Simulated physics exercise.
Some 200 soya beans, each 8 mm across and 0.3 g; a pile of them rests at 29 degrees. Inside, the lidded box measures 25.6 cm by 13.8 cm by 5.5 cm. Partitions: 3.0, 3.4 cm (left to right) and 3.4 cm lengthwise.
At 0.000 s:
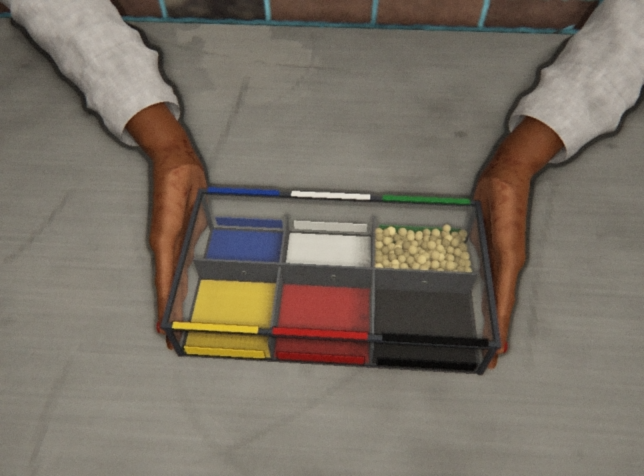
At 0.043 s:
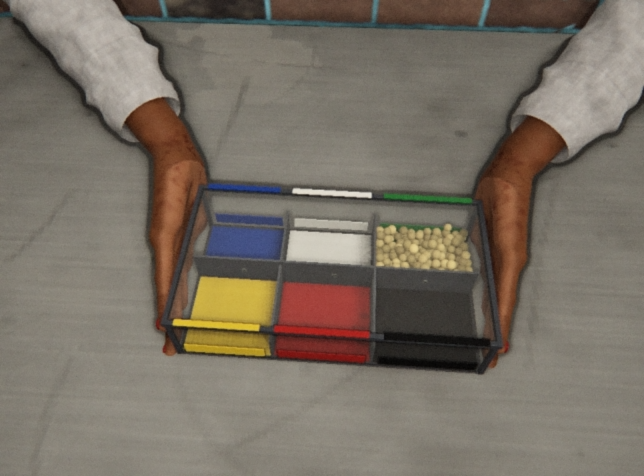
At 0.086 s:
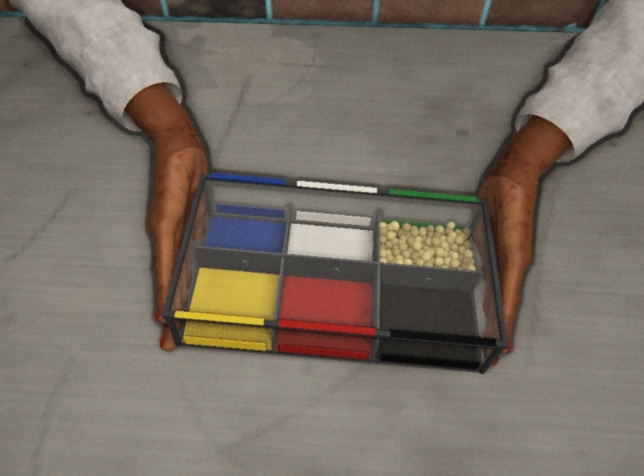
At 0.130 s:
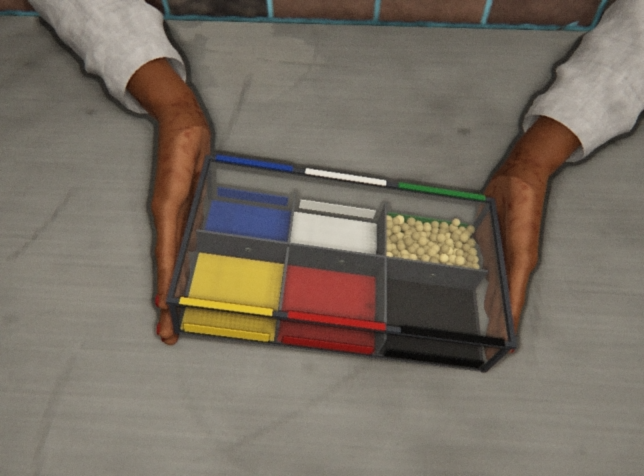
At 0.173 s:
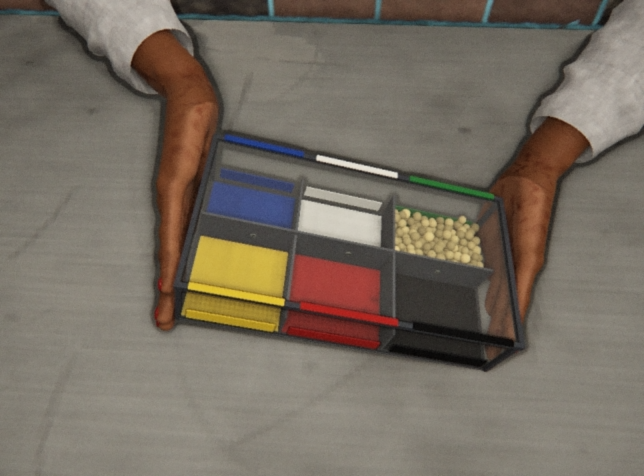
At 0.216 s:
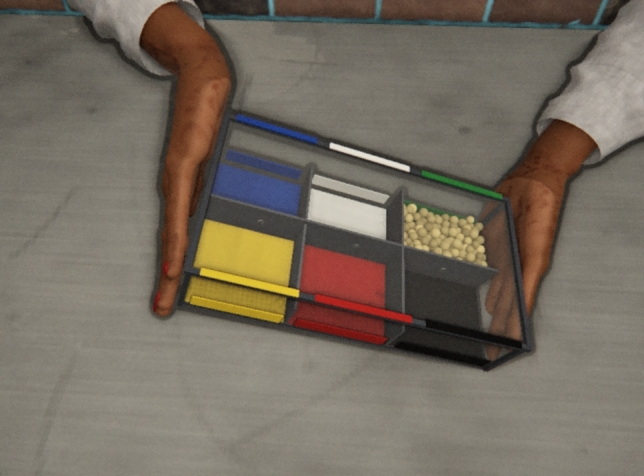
The footage shows two hands holding a clear lidded box with six coloured compartments, pale round beans piled in the green one at the back right. The hands tilt the box steadily, raising its left side while the beans stay in their compartment.
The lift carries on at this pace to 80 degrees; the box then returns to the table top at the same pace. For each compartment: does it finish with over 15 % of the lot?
Red: Under, blue: Under, green: Over, yellow: Under, white: Under, black: Under.
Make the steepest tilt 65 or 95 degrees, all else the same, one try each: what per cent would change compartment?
About 5 and 10 per cent.
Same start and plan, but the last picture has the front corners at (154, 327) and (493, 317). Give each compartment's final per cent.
Red 15, blue 5, green 35, yellow 40, white 5, black 0.
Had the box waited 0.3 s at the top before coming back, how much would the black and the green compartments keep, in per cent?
Then: Black 5, green 95.
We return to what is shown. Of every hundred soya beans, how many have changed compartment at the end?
Some 5 per cent.
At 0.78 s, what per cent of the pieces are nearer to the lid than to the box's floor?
Roughly 30 per cent.
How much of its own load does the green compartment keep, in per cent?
Roughly 90 per cent.
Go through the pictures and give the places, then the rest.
The first frame shows box tilt 0 degrees, front corners at (167, 324) and (495, 343); green 100 %.
The second frame shows box tilt 1 degrees, front corners at (167, 321) and (496, 343).
The third frame shows box tilt 4 degrees, front corners at (169, 313) and (502, 343), lowest corner right front.
The fourth frame shows box tilt 9 degrees, front corners at (173, 299) and (510, 343), lowest corner right front.
The fifth frame shows box tilt 15 degrees, front corners at (180, 284) and (518, 344), lowest corner right front.
The sixth frame shows box tilt 20 degrees, front corners at (192, 269) and (525, 346), lowest corner right front; green 100 %. Its pace works out near 130 degrees a second.
Then, at 0.78 s, tilt 79 degrees; green 100 %.
Then, at 1.16 s, tilt 32 degrees; green 95 %, black 5 %.
After 1.62 s, tilt 0 degrees; green 95 %, black 5 %.
At rest (2.1 s), red 0 %, blue 0 %, green 95 %, yellow 0 %, white 0 %, black 5 %.
